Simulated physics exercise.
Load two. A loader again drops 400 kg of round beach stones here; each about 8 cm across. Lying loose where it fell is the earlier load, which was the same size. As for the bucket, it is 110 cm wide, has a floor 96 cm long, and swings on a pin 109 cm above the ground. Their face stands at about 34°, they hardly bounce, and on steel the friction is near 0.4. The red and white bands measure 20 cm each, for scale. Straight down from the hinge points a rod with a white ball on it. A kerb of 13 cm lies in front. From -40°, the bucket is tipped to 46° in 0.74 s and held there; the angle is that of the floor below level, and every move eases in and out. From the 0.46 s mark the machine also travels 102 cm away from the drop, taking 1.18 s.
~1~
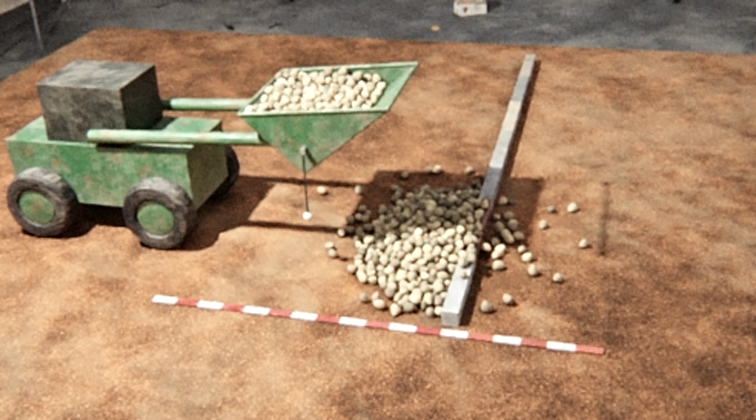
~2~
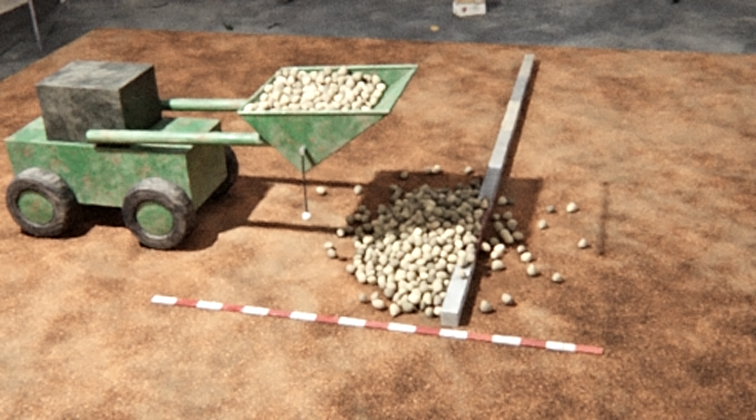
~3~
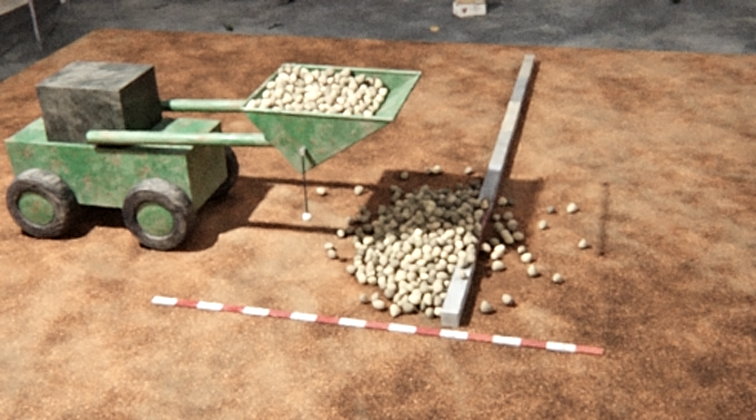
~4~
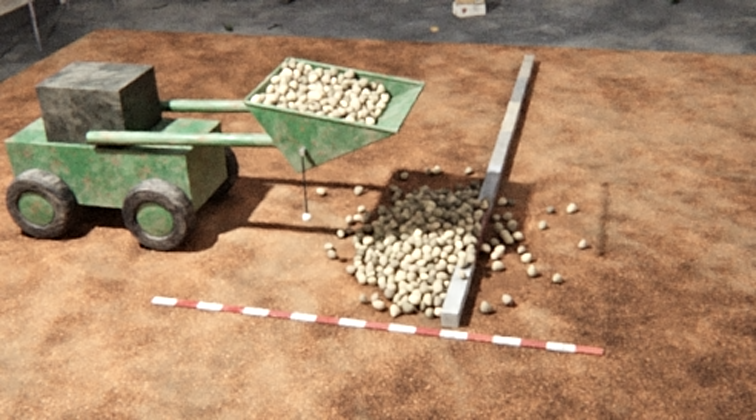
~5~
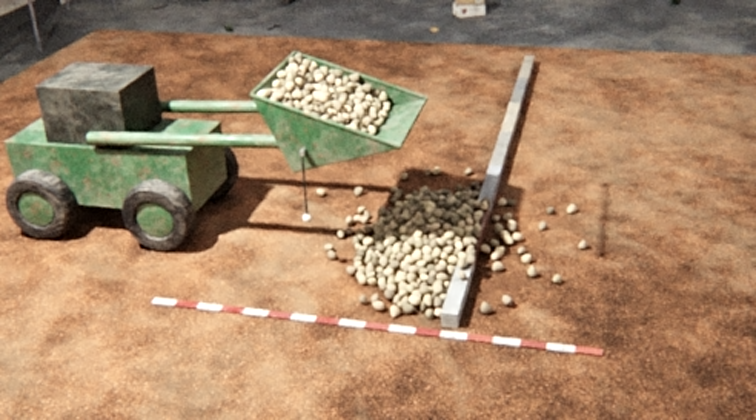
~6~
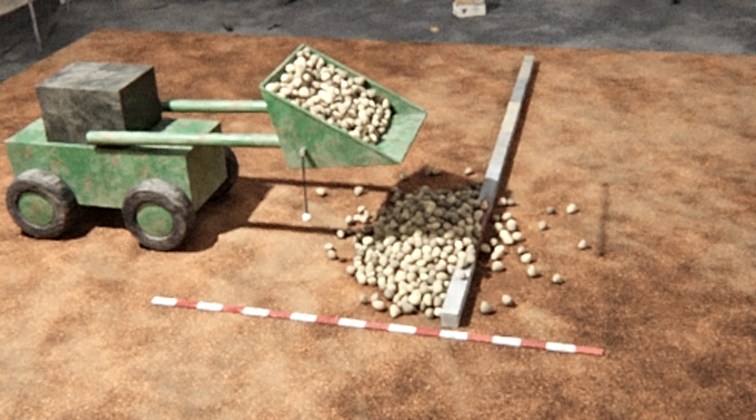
The green loader's bucket, heaped with pale round stones, tilts slowly forward above a stone pile.
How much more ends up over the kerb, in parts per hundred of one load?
Close to 0 parts in a hundred.
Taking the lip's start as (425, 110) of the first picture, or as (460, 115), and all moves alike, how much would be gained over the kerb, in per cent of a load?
About 10 and 25 per cent.
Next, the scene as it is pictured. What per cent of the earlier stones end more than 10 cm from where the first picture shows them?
About 10 %.
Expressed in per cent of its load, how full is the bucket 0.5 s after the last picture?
It holds some 45 percent.
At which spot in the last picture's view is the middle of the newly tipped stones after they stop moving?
(370, 229).
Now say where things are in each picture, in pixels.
The first frame shows lip at (389, 109), floor tilted -40°, highest stones at (321, 77). The earlier load is highest near (432, 216), 27 cm above ground level, 96 % on this side of the kerb, 4 % over the kerb.
In the second frame, the bucket is at -38°, its lip at (389, 112); the top of the load is at (309, 77).
In the third frame, the bucket is at -34°, its lip at (393, 120); the top of the load is at (288, 77).
In the fourth frame, the bucket is at -26°, its lip at (397, 132); the top of the load is at (289, 72).
The fifth frame shows lip at (400, 147), floor tilted -17°, highest stones at (295, 67).
The sixth frame shows lip at (401, 163), floor tilted -7°, highest stones at (303, 61).
Then, 0.2 s after the last picture the floor is at 32°; in per cent of one load, 100 in the bucket, 96 on this side of the kerb, 4 over the kerb; the foremost stones are at (549, 242).
Then, 0.5 s after the last picture the floor is at 46°; in per cent of one load, 44 in the bucket, 152 on this side of the kerb, 4 over the kerb; the foremost stones are at (549, 242).
Then, 1.8 s after the last picture the floor is at 46°; in per cent of one load, 0 in the bucket, 195 on this side of the kerb, 5 over the kerb; the foremost stones are at (565, 236).
Then, 4.4 s after the last picture the floor is at 46°; in per cent of one load, 0 in the bucket, 195 on this side of the kerb, 5 over the kerb; the foremost stones are at (568, 235). Net gain over the kerb, 0.
